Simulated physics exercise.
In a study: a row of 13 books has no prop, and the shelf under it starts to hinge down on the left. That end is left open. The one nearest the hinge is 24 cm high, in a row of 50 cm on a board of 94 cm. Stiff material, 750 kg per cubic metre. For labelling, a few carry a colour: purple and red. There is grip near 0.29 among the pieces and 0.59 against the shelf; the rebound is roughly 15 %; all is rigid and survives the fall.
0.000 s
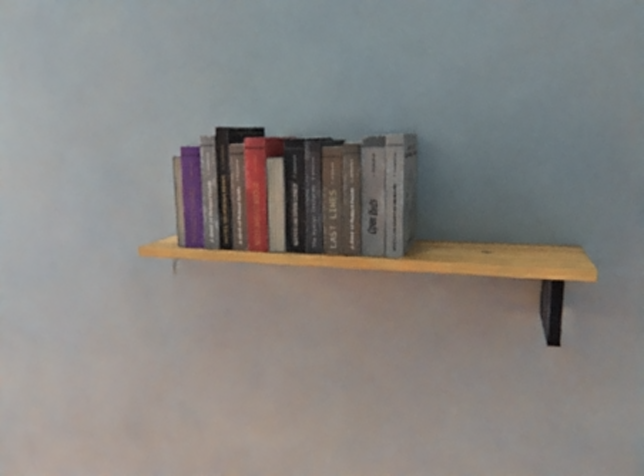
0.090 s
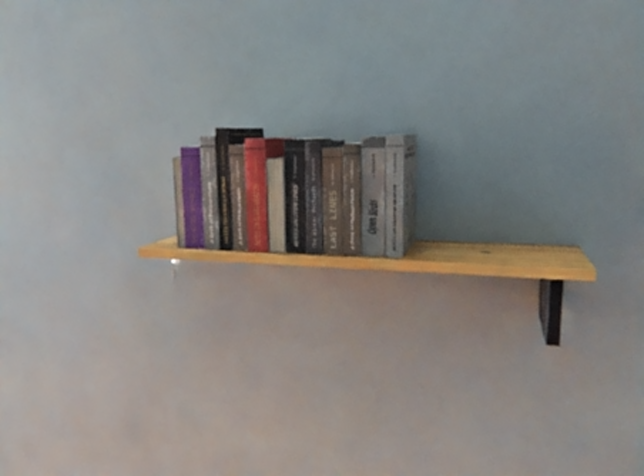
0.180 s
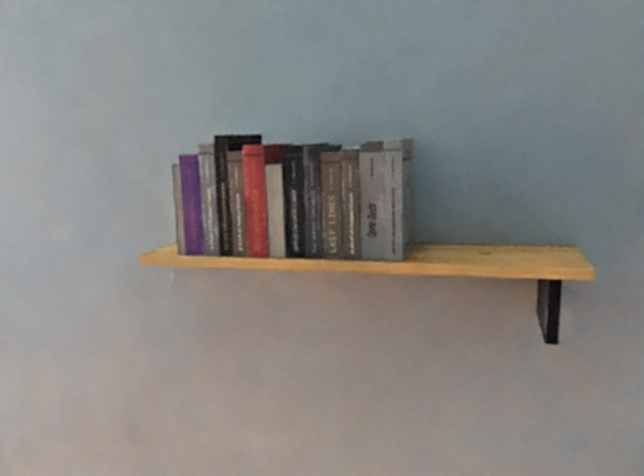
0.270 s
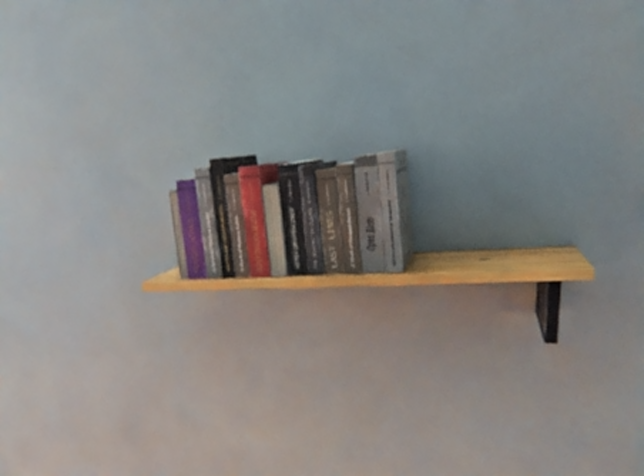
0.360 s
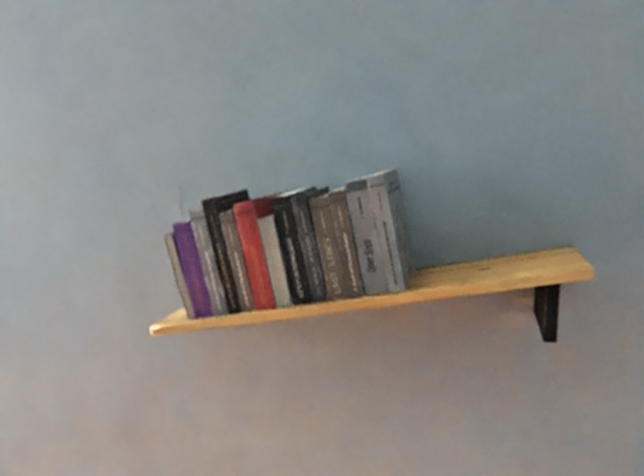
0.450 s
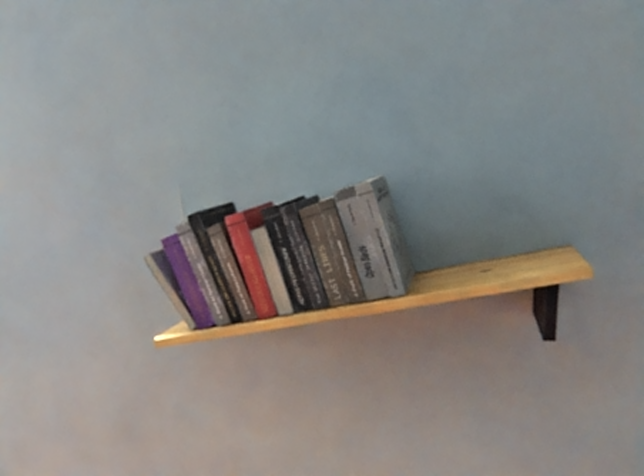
A wooden shelf carrying a row of books hangs on a plain blue-grey wall, seen from the front with a dark bracket under its right end. The books stand packed toward the left, mostly grey, brown and black, with a purple one near the left end and a red one further in. The shelf's left end swings steadily downward, and the books ride down and lean left, the leftmost most, as the camera moves slightly.
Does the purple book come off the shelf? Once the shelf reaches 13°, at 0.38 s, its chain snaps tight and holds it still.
Yes, it comes off.
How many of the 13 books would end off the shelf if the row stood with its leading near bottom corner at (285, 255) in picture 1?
My answer would be 0.
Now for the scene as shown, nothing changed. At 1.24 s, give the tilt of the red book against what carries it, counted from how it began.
Some 60 degrees.
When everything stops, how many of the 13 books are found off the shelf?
The total is 3.
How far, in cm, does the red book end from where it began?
The red one ends 20 cm from its start.
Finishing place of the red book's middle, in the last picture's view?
Roughly (226, 280).
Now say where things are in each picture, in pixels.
In the first picture (we follow the side turned to the camera; the camera moves round a little; leans and shifts are taken against what carries them), shelf's free end (150, 252) slope 0°; purple book (192, 198); red book (256, 196); no piece has moved.
In the second picture, shelf's free end (149, 253) slope 0°; purple book (192, 199).
In the third picture, shelf's free end (150, 261) slope 1°; purple book (192, 206).
In the fourth picture, shelf's free end (153, 287) slope 5°; purple book (192, 230).
In the fifth picture, shelf's free end (162, 331) slope 11°; purple book (193, 271); steepest lean 3°, the book at (180, 277); one has shifted.
In the sixth picture, shelf's free end (165, 342) slope 13°; purple book (188, 282) tipped 9°; red book (251, 267) tipped 5°; steepest lean 21°, the book at (170, 293); 13 stirred so far.
Around 0.60 s, none of the 13 books off the shelf, 13 disturbed; purple book tipped 35°; red book tipped 23°.
Around 0.86 s, 2 of the 13 books off the shelf; purple book upside down; red book tipped 41°.
Around 1.24 s, 3 of the 13 books off the shelf; purple book tipped 43°, 90 cm lower; red book tipped 57°.
Finally (1.4 s), 3 of the 13 books off the shelf; purple book on its side; red book tipped 57°. Seen by the last camera, middles, red book near (226, 280).
